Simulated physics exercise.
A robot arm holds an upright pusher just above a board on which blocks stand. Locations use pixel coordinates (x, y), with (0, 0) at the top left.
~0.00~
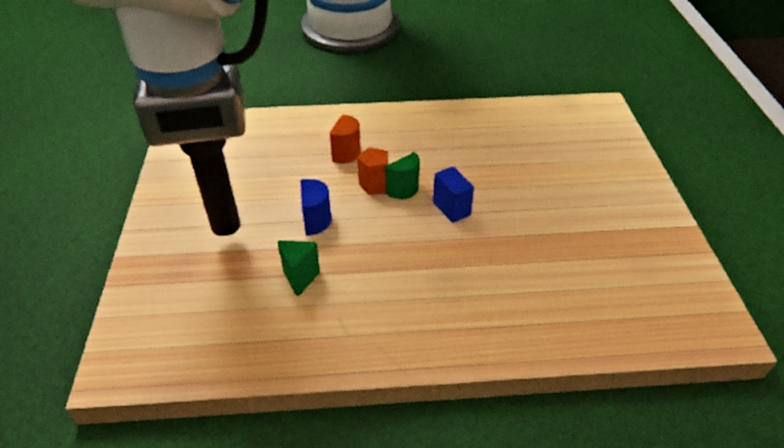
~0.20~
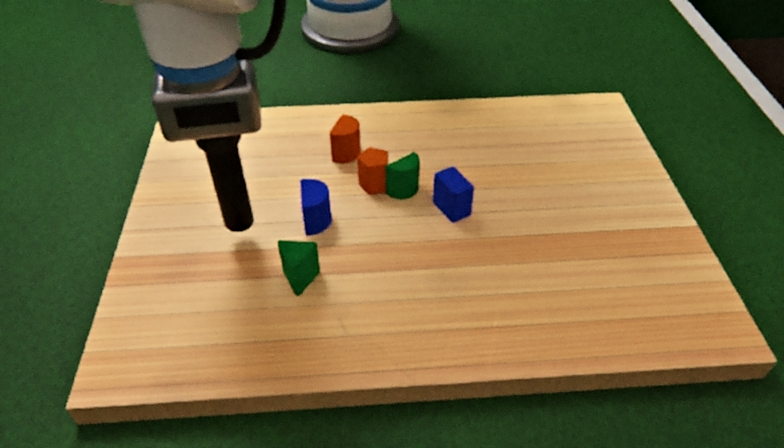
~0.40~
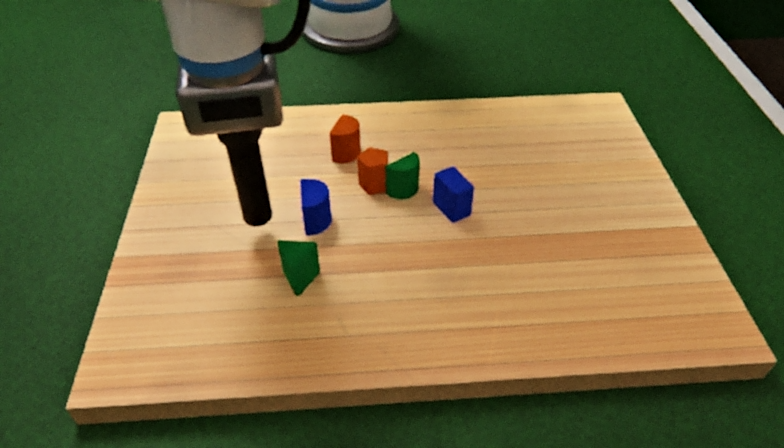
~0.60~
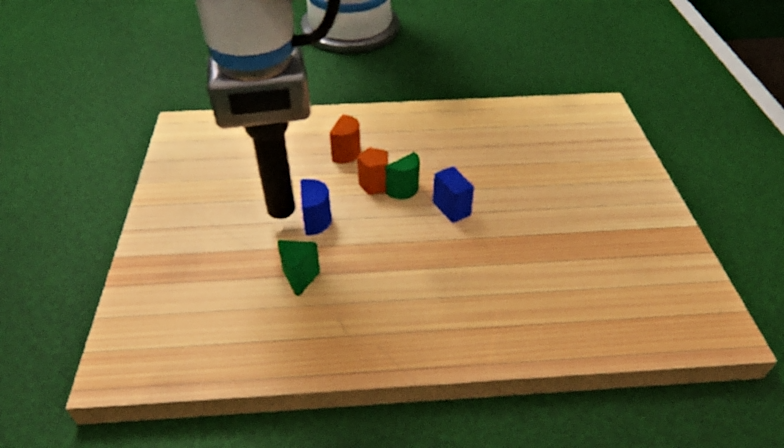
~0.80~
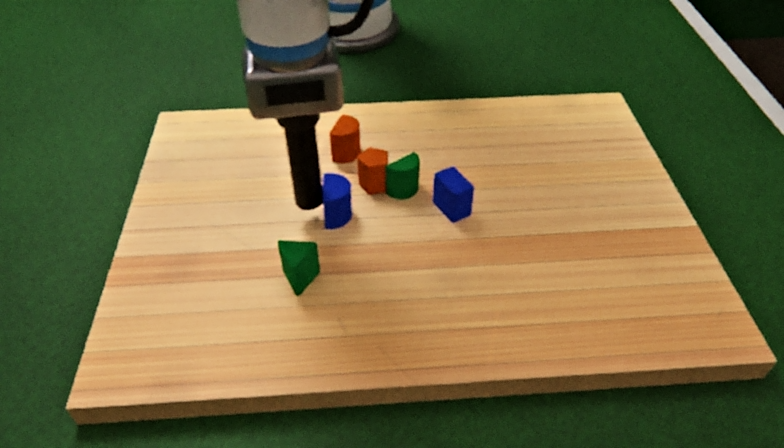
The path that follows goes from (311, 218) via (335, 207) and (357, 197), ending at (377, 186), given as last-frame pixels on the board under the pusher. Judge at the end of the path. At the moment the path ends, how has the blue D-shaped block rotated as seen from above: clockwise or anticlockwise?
Watching from overhead, you'd notice the blue D-shaped block rotating clockwise.
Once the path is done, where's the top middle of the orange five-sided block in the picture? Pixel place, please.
The middle of its upper face will lie at (398, 144).
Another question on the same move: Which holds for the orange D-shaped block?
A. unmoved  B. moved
Letter A.
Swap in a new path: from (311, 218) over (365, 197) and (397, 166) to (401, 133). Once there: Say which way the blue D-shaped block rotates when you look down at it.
Bird's-eye view: Clockwise.
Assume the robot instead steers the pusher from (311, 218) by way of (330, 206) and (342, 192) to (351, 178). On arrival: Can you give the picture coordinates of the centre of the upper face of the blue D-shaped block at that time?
The middle of its top is at (358, 177).
On the path given first. Halfway along, pusher at (345, 185); blue D-shaped block at (370, 177), turned 15° clockwise; orange five-sided block at (378, 155), turned 20° anticlockwise.
At the end, pusher at (376, 169); blue D-shaped block at (385, 175), turned 50° clockwise; orange D-shaped block not moved; orange five-sided block at (398, 144), turned 50° anticlockwise; green D-shaped block at (418, 161), turned 15° anticlockwise.
